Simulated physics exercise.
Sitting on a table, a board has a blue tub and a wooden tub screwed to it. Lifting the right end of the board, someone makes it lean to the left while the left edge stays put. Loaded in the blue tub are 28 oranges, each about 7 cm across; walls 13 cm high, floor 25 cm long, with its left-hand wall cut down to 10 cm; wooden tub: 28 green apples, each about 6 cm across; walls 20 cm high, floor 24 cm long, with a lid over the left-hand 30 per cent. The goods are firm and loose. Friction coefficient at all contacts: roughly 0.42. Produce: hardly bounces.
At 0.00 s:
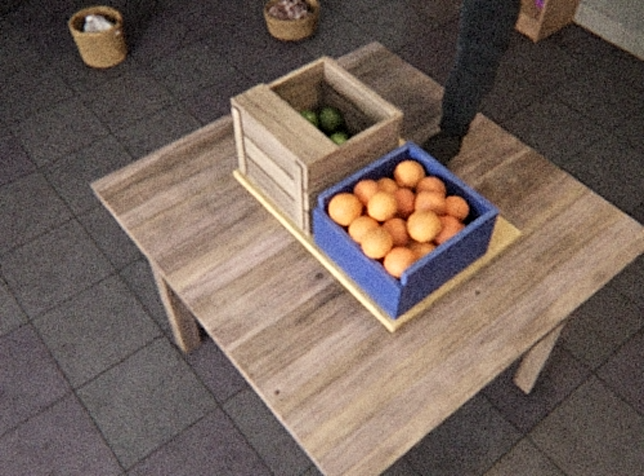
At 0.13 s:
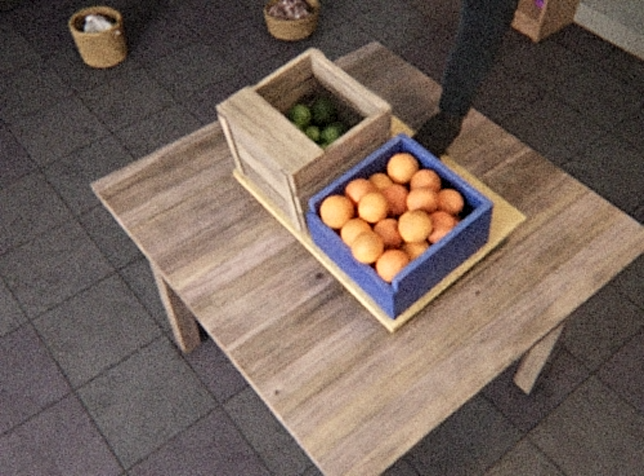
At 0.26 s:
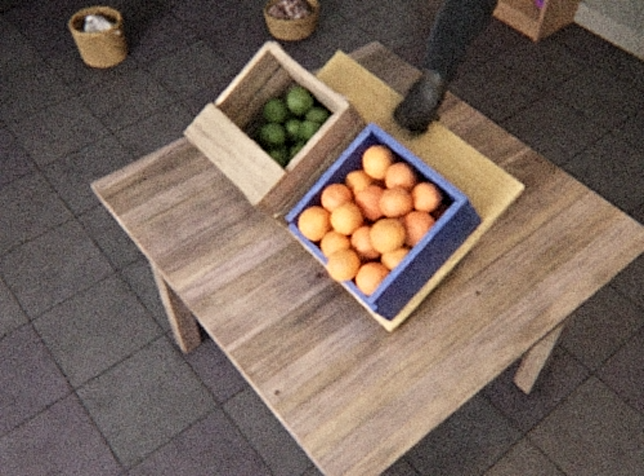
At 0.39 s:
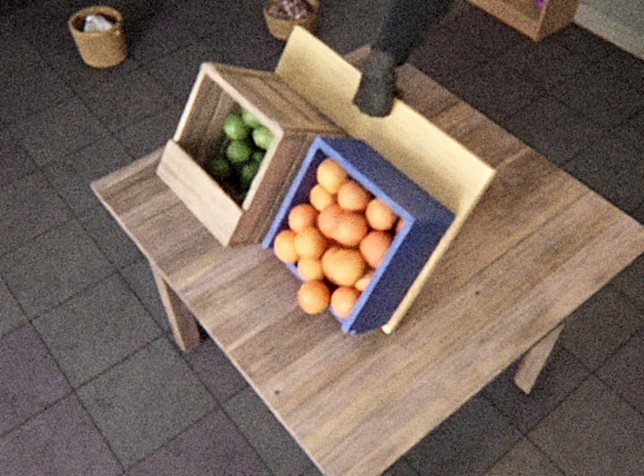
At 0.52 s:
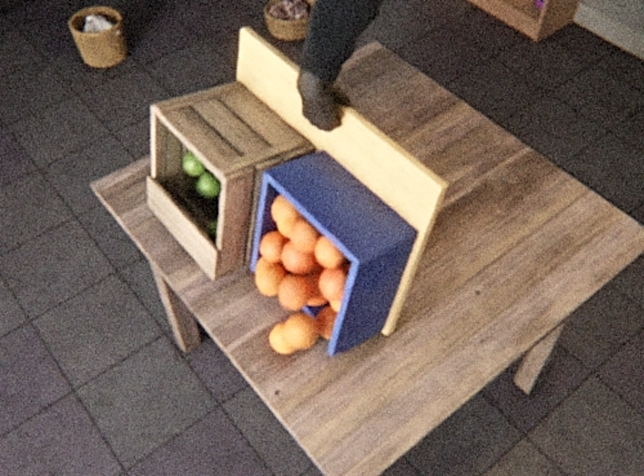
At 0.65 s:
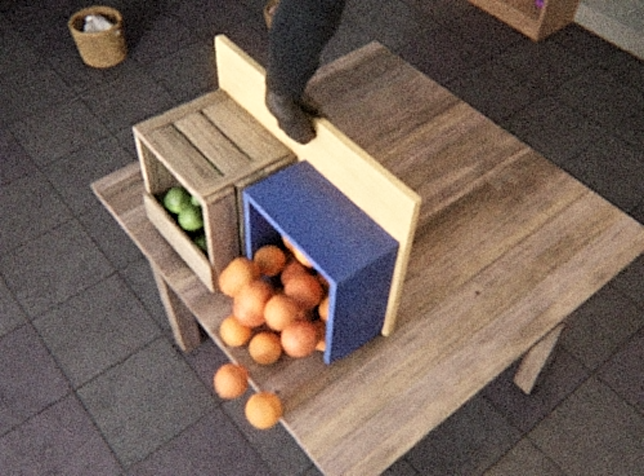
The clip shows a dark-clad arm lifting the right end of a board on a table until it stands nearly upright, tilting two attached tubs; oranges tumble from the blue one while green fruit stays inside the wooden one.
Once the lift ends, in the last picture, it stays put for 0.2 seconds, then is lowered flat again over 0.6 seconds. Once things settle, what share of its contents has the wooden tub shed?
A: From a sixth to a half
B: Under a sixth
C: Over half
(B) Under a sixth.
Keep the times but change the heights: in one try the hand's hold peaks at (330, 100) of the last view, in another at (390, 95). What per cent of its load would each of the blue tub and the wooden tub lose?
Loss per try - blue tub 60 / 10 percent, wooden tub 0 / 0 percent.
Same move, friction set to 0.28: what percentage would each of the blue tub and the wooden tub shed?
Blue tub 80, wooden tub 0 per cent.
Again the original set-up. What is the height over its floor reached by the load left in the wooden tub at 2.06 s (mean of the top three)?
14 cm or thereabouts.
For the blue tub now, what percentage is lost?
Blue tub: 80%.
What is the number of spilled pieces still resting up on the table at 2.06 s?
The count is about 8.
After 0.87 s, tilt 87°; 15 of 28 out of the blue tub and 1 of 28 out of the wooden tub.
After 1.16 s, tilt 41°; 21 of 28 out of the blue tub and 1 of 28 out of the wooden tub.
After 1.55 s, tilt 0°; 22 of 28 out of the blue tub and 1 of 28 out of the wooden tub.
When it is over (at 2.06 s), 22 of 28 out of the blue tub and 1 of 28 out of the wooden tub. Asked share, 1 of 28, 4 per cent.
